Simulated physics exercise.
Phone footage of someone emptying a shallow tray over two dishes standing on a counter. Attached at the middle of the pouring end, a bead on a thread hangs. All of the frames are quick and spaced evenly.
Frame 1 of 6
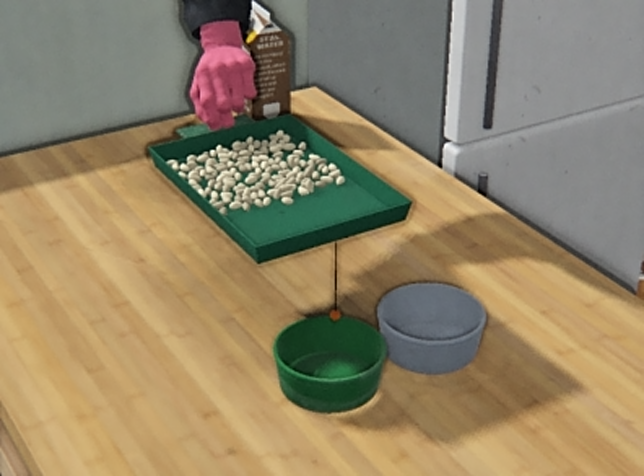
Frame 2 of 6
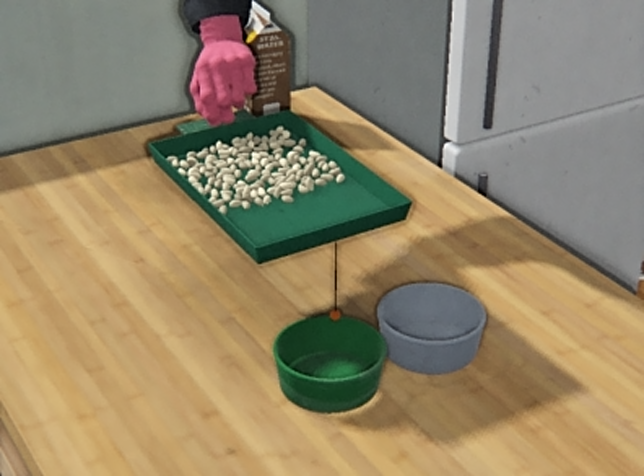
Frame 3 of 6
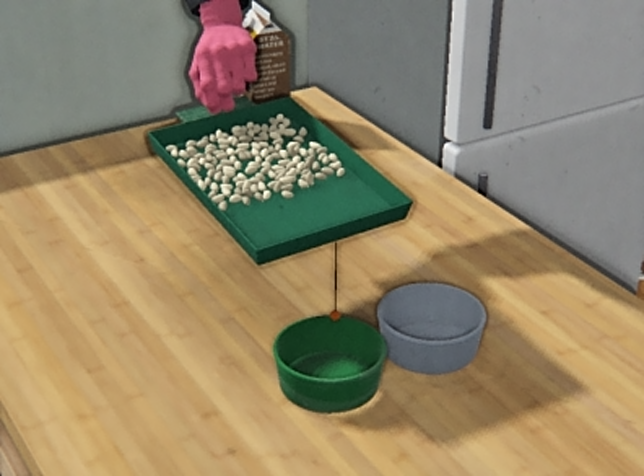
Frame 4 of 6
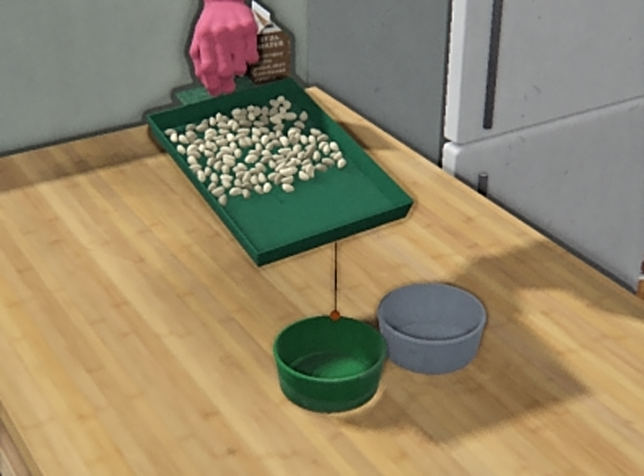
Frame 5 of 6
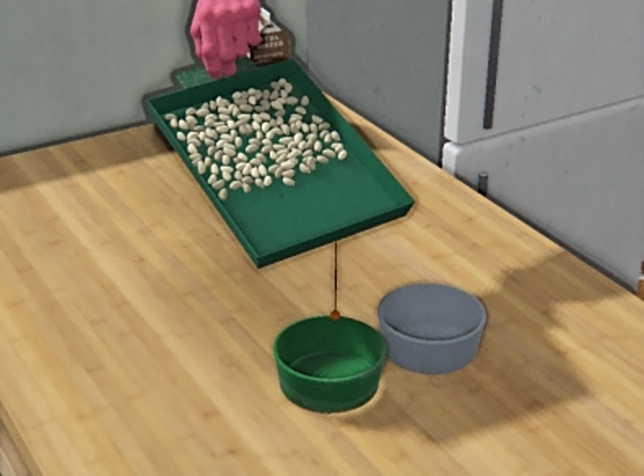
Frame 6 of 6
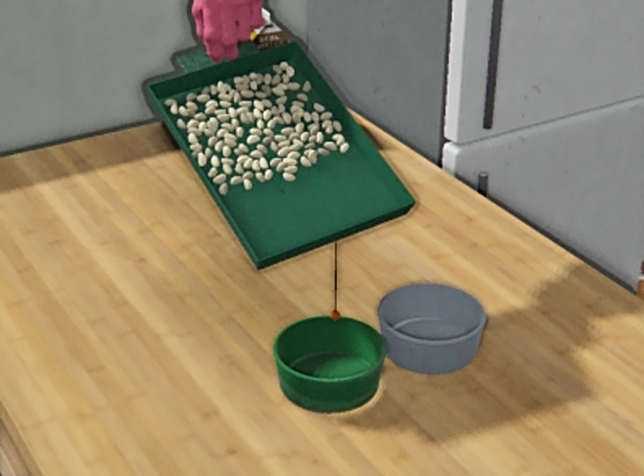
A pink-gloved hand steadily raises the back of a green tray holding white beans.
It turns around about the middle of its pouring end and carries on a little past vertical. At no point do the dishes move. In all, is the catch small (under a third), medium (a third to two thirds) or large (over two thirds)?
Medium.
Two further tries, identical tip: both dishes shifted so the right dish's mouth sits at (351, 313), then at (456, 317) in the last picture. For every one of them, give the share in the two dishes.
Roughly 30% first, roughly 50% second.
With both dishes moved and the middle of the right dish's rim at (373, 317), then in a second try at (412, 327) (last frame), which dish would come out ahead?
In order: The left-hand one. Then: The left-hand one.
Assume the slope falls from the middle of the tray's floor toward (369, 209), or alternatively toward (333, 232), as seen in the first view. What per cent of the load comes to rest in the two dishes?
Near 70 % and 70 %.
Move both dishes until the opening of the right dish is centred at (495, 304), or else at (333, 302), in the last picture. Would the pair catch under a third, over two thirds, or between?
In order: Under a third, then below one third.
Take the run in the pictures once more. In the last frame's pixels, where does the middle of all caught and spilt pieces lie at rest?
I'd put the middle somewhere around (324, 395).
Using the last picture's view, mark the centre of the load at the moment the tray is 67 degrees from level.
I'd mark the middle close to (302, 234).
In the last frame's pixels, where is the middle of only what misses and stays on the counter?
Estimated middle: Around (293, 439).
Shortly afterwards, tray tipped steeply; all but a few on the tray; only a few in the air.
Next, tray tipped past a quarter turn; near half on the tray; near a quarter in the left dish; only a few in the right dish; near a quarter outside both; a little in the air.
Some moments later, tray tipped past a quarter turn; near half in the left dish; only a few in the right dish; near half outside both.
In the end, tray tipped past a quarter turn; near half in the left dish; only a few in the right dish; near half outside both.
